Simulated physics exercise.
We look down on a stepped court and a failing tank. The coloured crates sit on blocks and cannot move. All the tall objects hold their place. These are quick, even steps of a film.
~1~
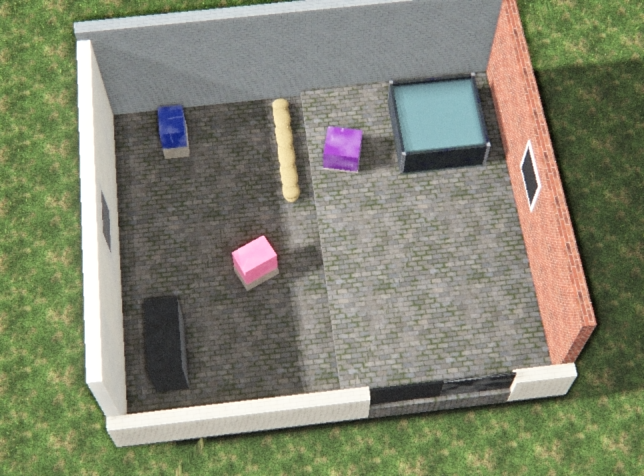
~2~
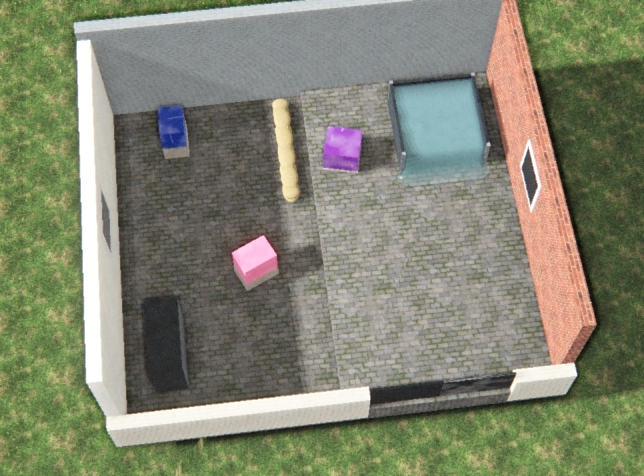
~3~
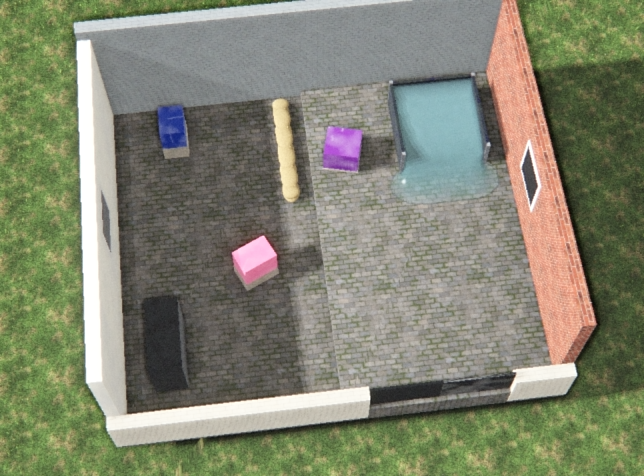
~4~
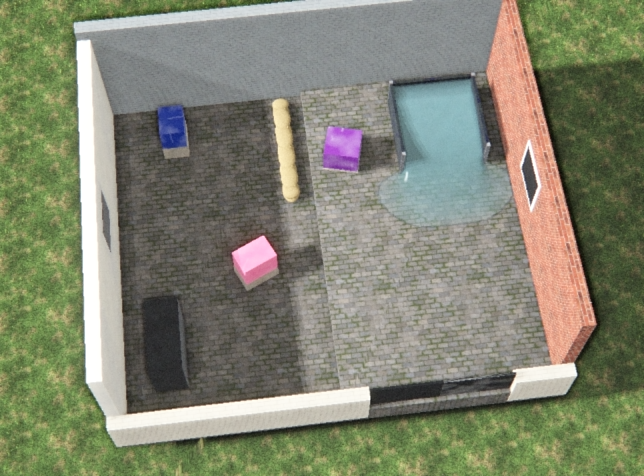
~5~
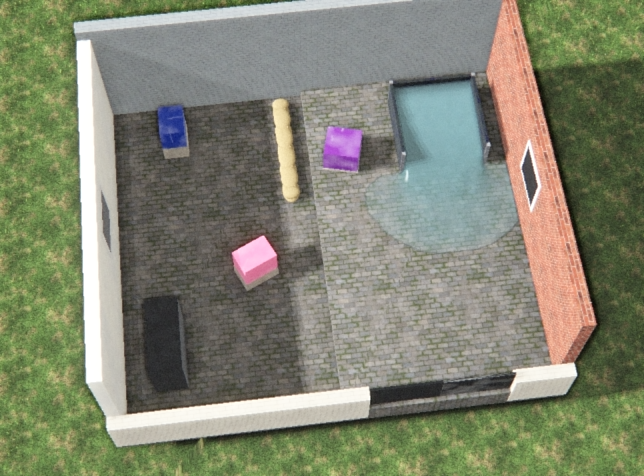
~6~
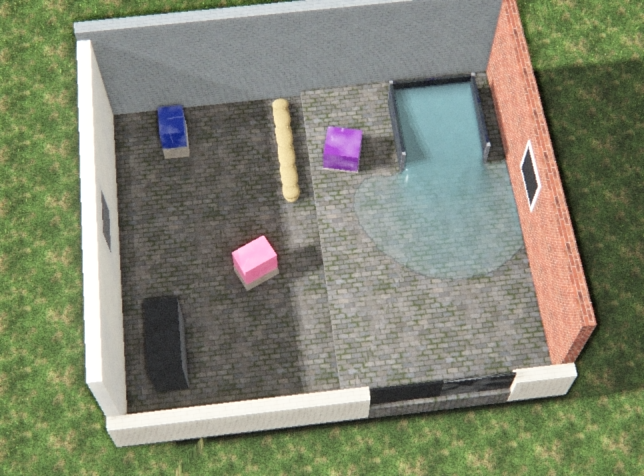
A walled court paved in grey stone and set in grass is seen from high above, with a brick wall on the right. A blue box, a tan rounded bar and a purple cube stand toward the back, a pink cube near the middle, a black block at front left, and a water tank at back right. Water pours from the tank's front and fans across the paving, while all else, camera included, stays still.
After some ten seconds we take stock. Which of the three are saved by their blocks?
In the end: The pink crate stays dry; the blue crate stays dry; the purple crate stays dry.
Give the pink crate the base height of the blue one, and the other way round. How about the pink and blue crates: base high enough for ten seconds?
In short: The pink one keeps dry, the blue one is safe.
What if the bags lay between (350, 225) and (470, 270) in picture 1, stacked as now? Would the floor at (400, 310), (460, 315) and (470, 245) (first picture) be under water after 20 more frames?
As listed: Dry, under water, wet.
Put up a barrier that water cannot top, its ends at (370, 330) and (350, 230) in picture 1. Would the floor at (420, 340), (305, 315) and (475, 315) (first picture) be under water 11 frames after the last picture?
In turn: Awash, not flooded, wet.
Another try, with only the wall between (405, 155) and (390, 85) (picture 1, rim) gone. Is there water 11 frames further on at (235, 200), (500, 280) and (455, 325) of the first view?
As listed: Free of water, no water, clear.
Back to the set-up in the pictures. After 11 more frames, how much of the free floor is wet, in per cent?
About 35 per cent.
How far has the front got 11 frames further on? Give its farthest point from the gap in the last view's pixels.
Near (347, 399).
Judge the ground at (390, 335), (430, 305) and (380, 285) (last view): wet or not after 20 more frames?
One after the other: Wet, under water, awash.
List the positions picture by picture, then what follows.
Still water in the tank at (439, 116), in the first frame.
The front is at (398, 176), out from the gap at (444, 160), in the second frame.
The front is at (394, 187), out from the gap at (443, 162), in the third frame.
The front is at (511, 188), out from the gap at (443, 162), in the fourth frame.
Water pours out at (443, 162) and has run to (433, 249), in the fifth frame.
The front is at (435, 275), out from the gap at (443, 163), in the sixth frame.
A moment on, water covers 30 % of the floor; the pink crate not reached, the blue crate not reached, the purple crate not reached.
Next, water covers 35 % of the floor; the pink crate not reached, the blue crate not reached, the purple crate not reached.
Then, water covers 40 % of the floor; the pink crate water round its plinth, the blue crate not reached, the purple crate not reached.
Later, water covers 55 % of the floor; the pink crate water round its plinth, the blue crate not reached, the purple crate not reached.
In the end, water covers 75 % of the floor; the pink crate stayed above the water, the blue crate stayed above the water, the purple crate stayed above the water.
